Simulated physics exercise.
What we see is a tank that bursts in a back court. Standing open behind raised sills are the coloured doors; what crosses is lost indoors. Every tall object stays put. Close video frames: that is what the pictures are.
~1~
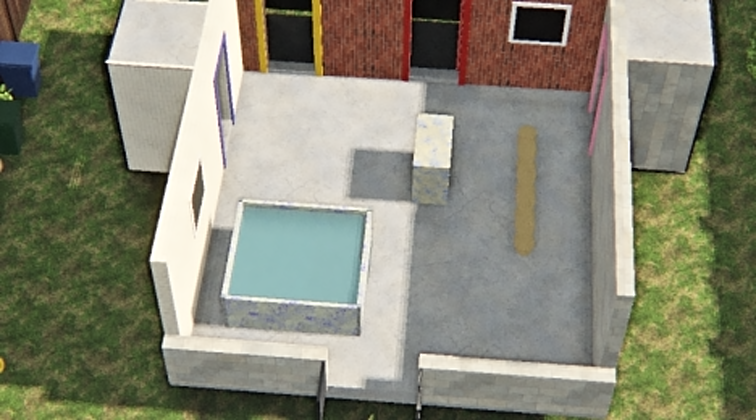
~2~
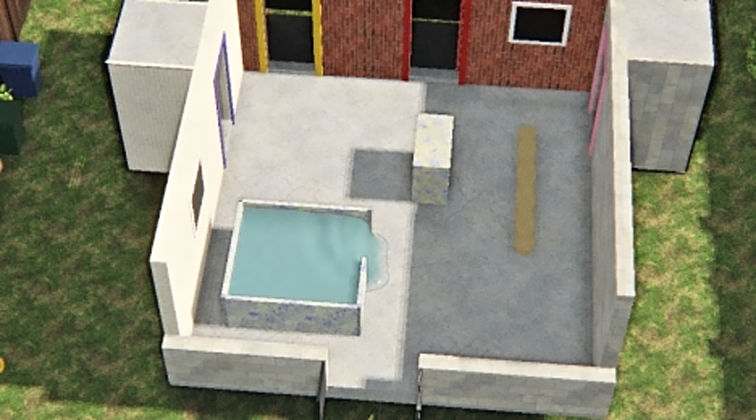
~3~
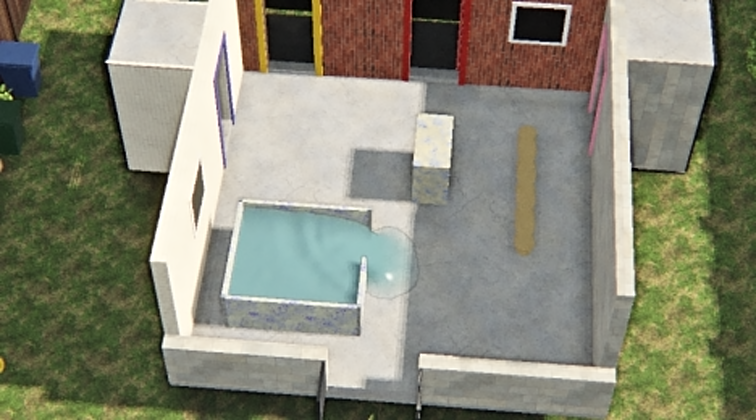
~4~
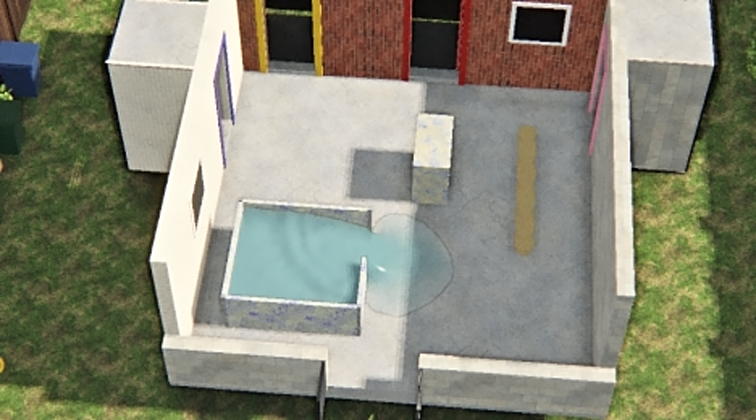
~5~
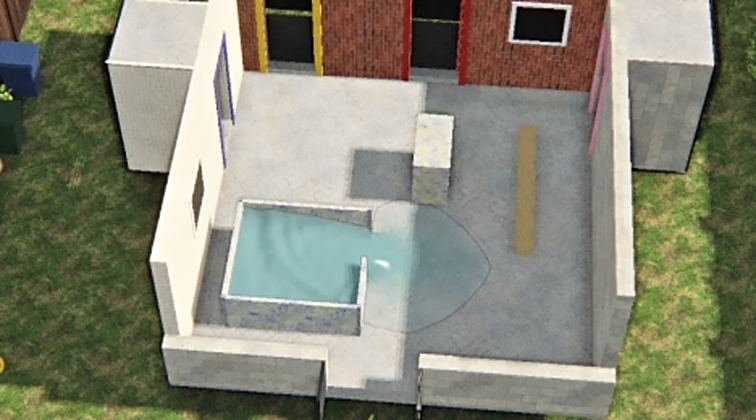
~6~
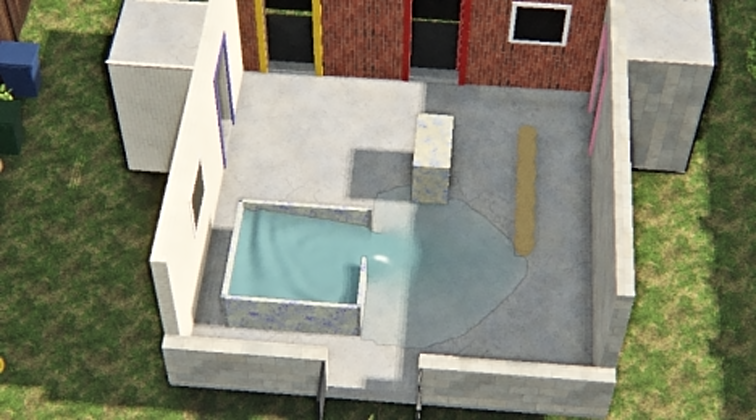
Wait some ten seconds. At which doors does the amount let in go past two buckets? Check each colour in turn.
Door by door: The pink door goes past two; the yellow door stays at two or fewer; the red door stays at two or fewer; the blue door stays at two or fewer.
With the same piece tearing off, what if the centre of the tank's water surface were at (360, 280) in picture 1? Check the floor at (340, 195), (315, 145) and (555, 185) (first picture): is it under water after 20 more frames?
Log: No flood; no flood; flood.
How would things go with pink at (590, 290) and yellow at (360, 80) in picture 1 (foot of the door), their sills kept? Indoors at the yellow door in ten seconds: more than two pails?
As I see it, the yellow door comes in lower.
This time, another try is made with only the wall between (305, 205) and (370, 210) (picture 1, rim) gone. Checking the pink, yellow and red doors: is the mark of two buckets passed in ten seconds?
I'd say the pink one crosses the line, the yellow one crosses the line and the red one crosses the line.
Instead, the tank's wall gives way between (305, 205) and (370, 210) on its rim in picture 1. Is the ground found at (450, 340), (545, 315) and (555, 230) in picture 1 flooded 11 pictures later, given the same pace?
Log: Point 1 unreached; point 2 unreached; point 3 unreached.
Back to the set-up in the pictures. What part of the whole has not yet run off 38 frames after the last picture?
I'd put it at about 98 per cent.
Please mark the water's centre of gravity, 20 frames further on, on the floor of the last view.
My guess is about (421, 261).
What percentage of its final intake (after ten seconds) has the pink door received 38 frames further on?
I make it 20 per cent.
A moment on, water covers 30 % of the floor; the pink door not reached, the yellow door not reached, the red door not reached, the blue door not reached.
Next, water covers 45 % of the floor; the pink door not reached, the yellow door not reached, the red door not reached, the blue door not reached.
Then, water covers 55 % of the floor; the pink door wet at the sill, nothing in, the yellow door not reached, the red door wet at the sill, nothing in, the blue door not reached.
Later, water covers 80 % of the floor; the pink door under two buckets in, the yellow door wet at the sill, nothing in, the red door under two buckets in, the blue door wet at the sill, nothing in.
In the end, water covers 95 % of the floor; the pink door over two buckets in, the yellow door under two buckets in, the red door under two buckets in, the blue door wet at the sill, nothing in.
